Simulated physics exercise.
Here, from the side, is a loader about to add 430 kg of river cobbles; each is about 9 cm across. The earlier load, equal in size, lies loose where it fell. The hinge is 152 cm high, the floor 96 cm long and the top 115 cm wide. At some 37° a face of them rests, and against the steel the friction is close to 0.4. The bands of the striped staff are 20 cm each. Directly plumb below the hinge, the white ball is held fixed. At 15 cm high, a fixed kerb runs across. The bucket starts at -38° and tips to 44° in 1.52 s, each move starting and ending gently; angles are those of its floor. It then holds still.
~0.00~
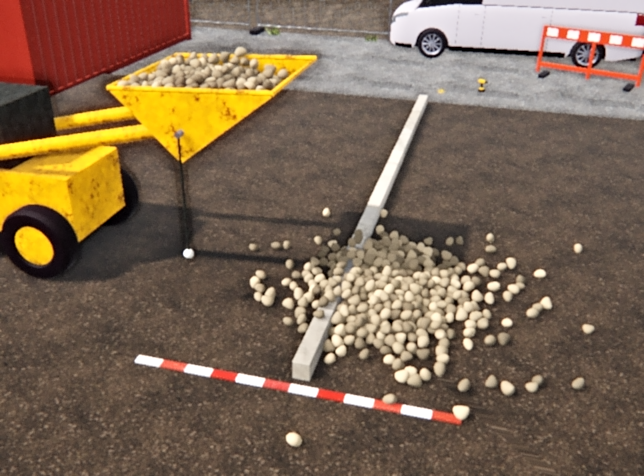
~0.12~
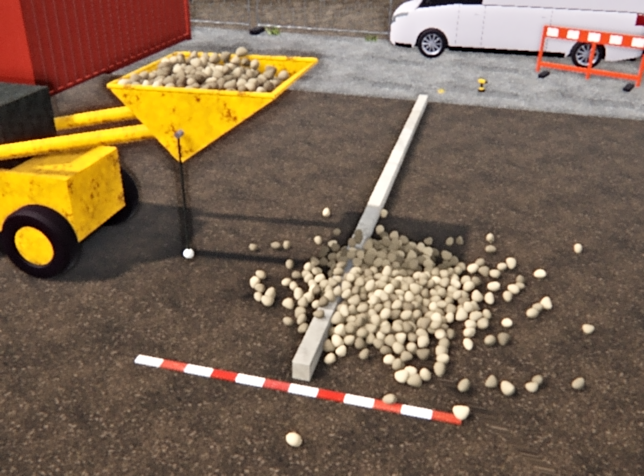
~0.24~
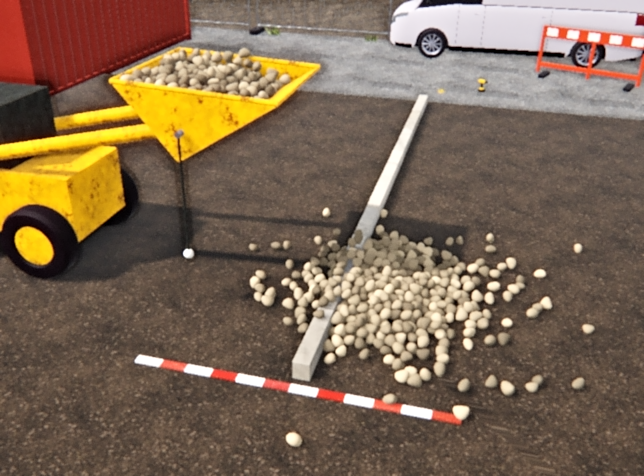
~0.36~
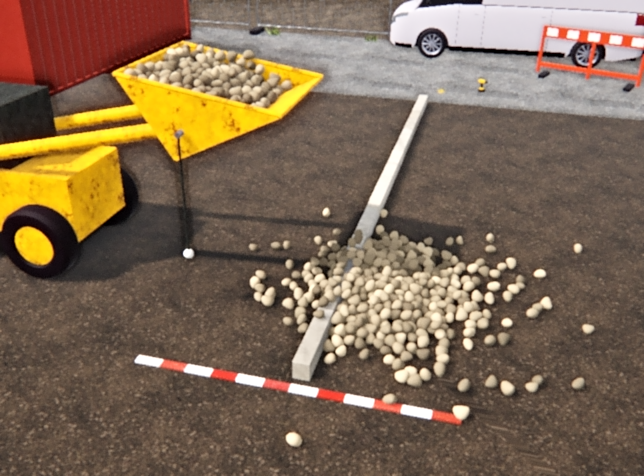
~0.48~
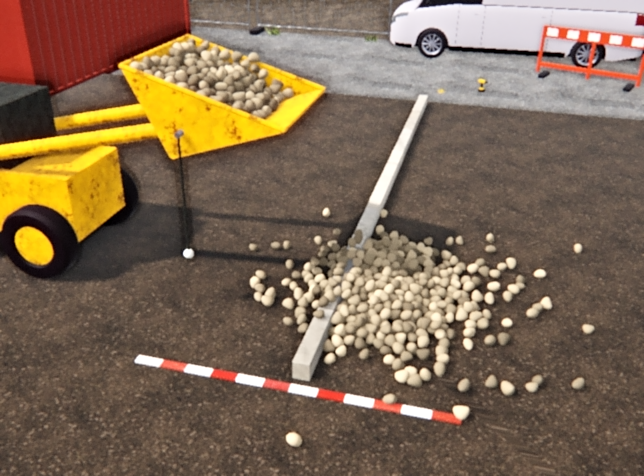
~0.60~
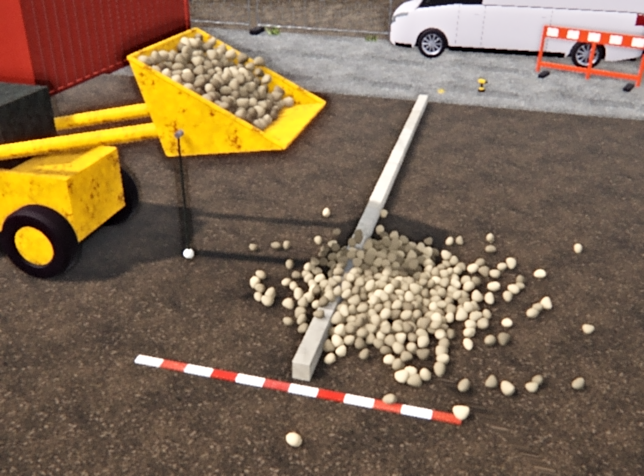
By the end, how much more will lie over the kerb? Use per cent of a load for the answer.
About 17 per cent.
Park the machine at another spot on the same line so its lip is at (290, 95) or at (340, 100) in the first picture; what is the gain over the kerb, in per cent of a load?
I'd expect near 35 per cent first and near 90 per cent next.
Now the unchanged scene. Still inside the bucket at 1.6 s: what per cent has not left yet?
It keeps some 30 percent of its load.
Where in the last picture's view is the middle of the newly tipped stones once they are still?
Centre at roughly (315, 270).
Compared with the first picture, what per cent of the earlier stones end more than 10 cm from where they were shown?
Some 5 percent, give or take.
After 1.1 s the floor is at 31°; in per cent of one load, 99 in the bucket, 16 on this side of the kerb, 85 over the kerb; the foremost stones are at (555, 313).
After 1.6 s the floor is at 44°; in per cent of one load, 31 in the bucket, 83 on this side of the kerb, 86 over the kerb; the foremost stones are at (555, 313).
After 2.0 s the floor is at 44°; in per cent of one load, 0 in the bucket, 102 on this side of the kerb, 97 over the kerb; the foremost stones are at (555, 313).
After 4.7 s the floor is at 44°; in per cent of one load, 0 in the bucket, 98 on this side of the kerb, 102 over the kerb; the foremost stones are at (555, 313). Net gain over the kerb, 17.
